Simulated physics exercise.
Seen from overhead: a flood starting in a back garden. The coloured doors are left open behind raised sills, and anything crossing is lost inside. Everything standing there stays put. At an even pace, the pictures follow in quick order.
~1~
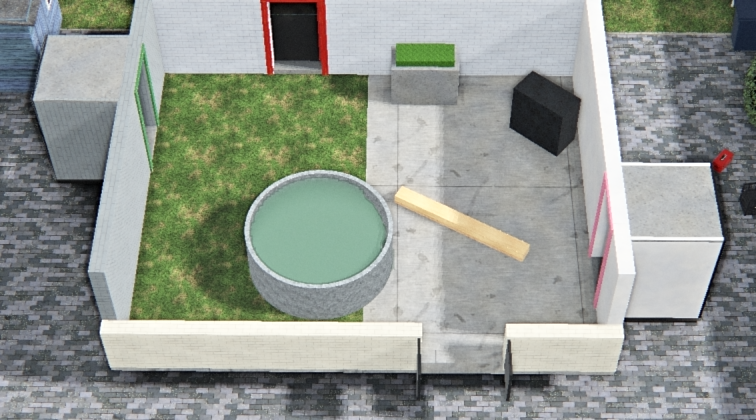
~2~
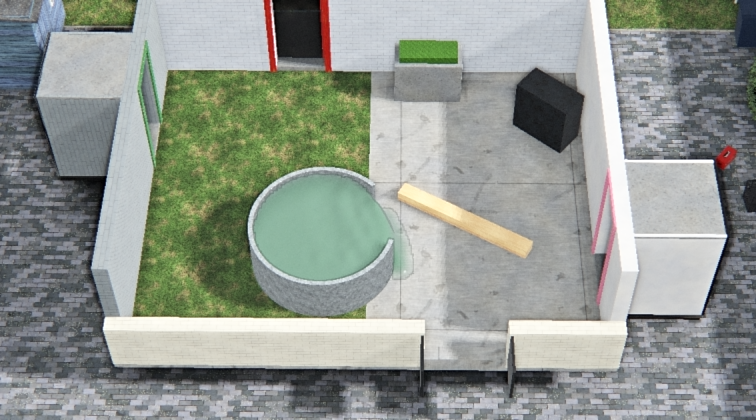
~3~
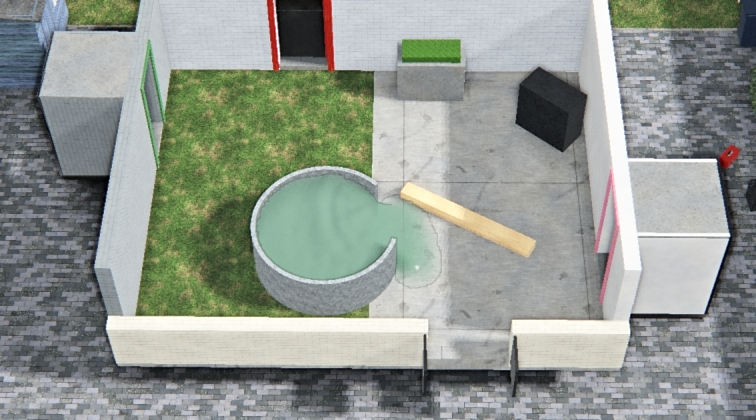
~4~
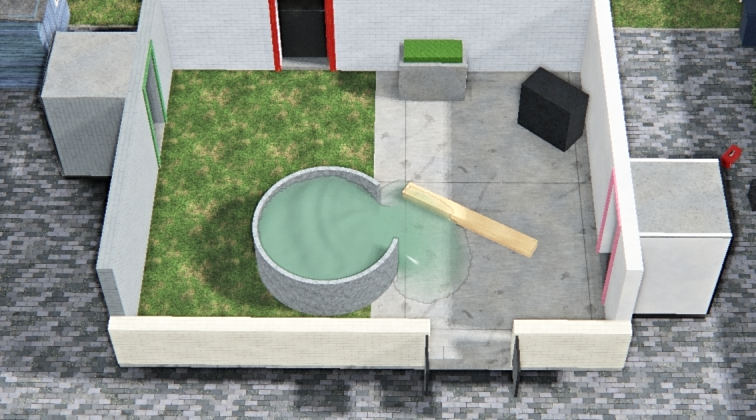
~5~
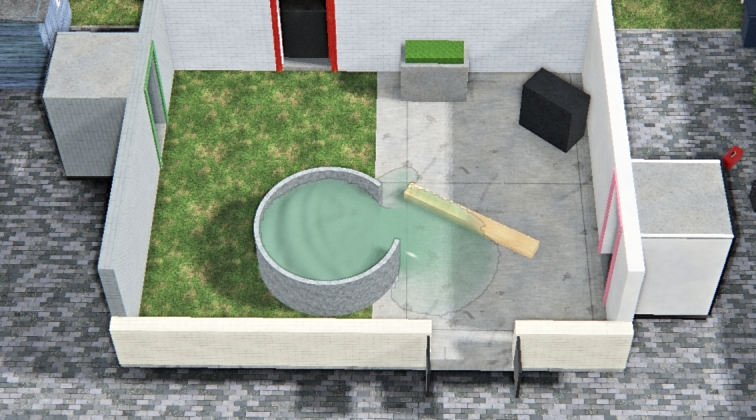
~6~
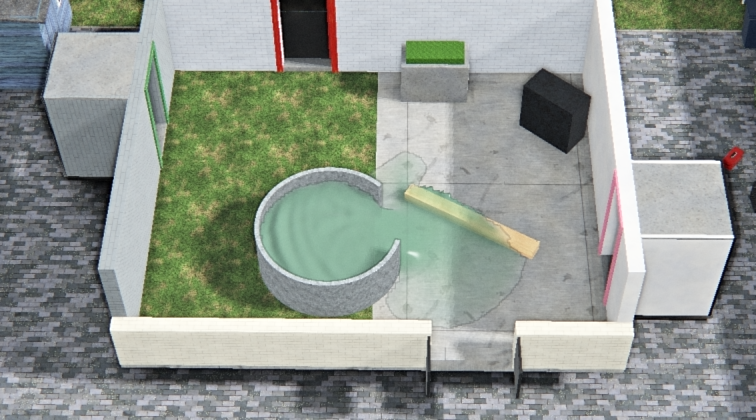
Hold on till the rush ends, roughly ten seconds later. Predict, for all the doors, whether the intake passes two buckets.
As I see it, the pink door will be over the limit; the red door will be within bounds; the green door will be within bounds.
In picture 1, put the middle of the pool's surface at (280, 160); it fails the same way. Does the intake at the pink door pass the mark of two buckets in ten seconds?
Taking them one at a time, the pink door overshoots the threshold.
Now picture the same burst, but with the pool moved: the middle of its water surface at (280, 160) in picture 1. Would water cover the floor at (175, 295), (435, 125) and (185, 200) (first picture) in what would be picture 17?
Spot by spot, in the order asked: Untouched, swamped, untouched.
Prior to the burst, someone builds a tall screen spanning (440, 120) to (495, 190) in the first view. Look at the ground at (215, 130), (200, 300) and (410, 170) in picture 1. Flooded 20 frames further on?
Taking them in order, I'd say parched, parched and soaked.
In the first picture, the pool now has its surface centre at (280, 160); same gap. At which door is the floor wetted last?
Answer: The green-painted one.
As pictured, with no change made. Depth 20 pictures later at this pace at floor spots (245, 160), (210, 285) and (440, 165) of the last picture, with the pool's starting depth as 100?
In order: About 0, 0 and 2 in a hundred.
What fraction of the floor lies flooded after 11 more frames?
Roughly 45 percent.
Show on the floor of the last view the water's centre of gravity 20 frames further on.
At about (439, 248).
A moment on, water covers 35 % of the floor; the pink door under two buckets in, the red door not reached, the green door not reached.
Next, water covers 45 % of the floor; the pink door far over two buckets in, the red door not reached, the green door not reached.
Then, water covers 55 % of the floor; the pink door far over two buckets in, the red door not reached, the green door not reached.
Later, water covers 70 % of the floor; the pink door far over two buckets in, the red door wet at the sill, nothing in, the green door not reached.
In the end, water covers 90 % of the floor; the pink door far over two buckets in, the red door wet at the sill, nothing in, the green door not reached.
